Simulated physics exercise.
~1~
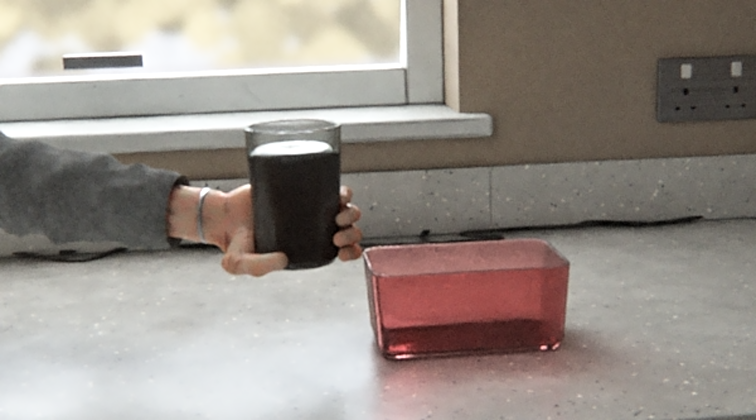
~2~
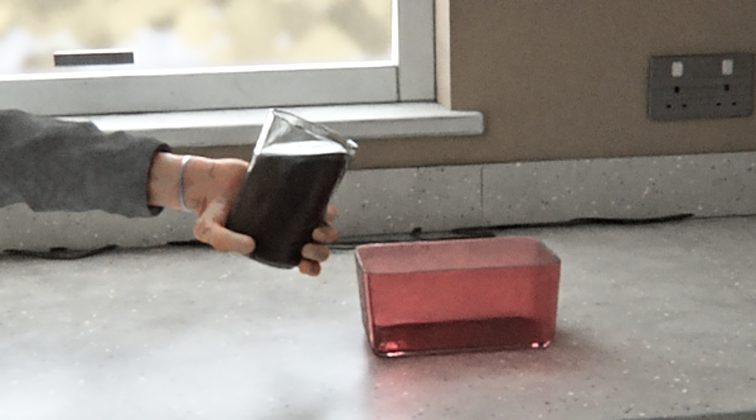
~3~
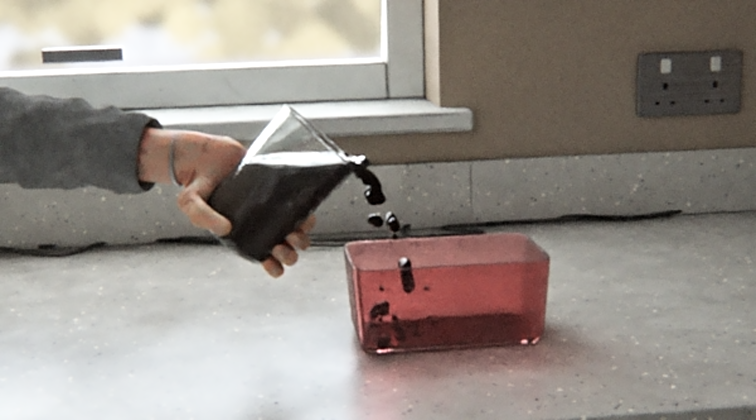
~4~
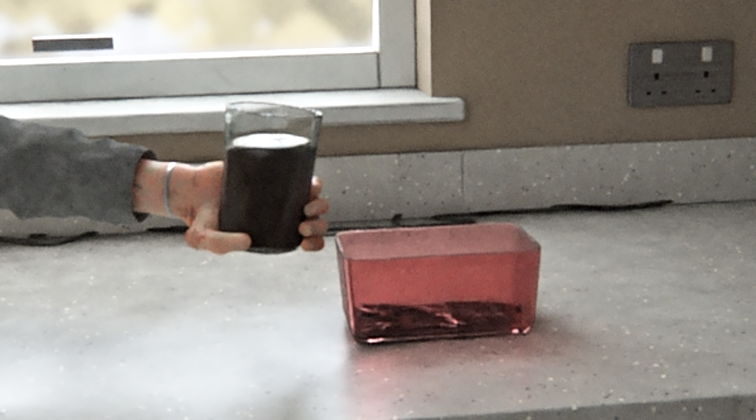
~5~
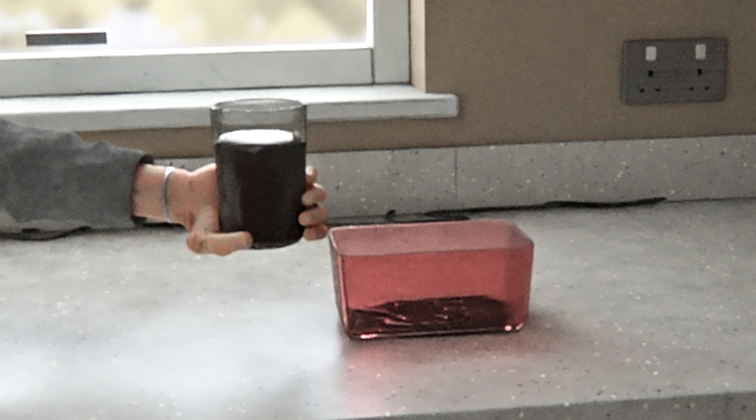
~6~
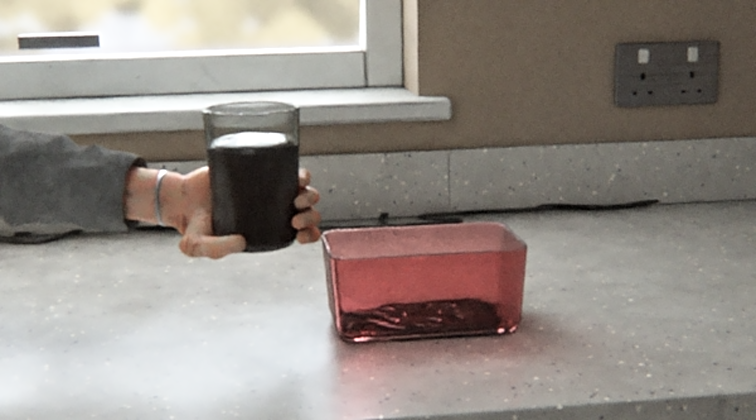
A hand tipped a glass of dark coffee toward a clear reddish tub on a counter, and a little splashed in before the glass was brought upright again. At the end the glass was still mostly full, with a shallow dark layer in the tub.
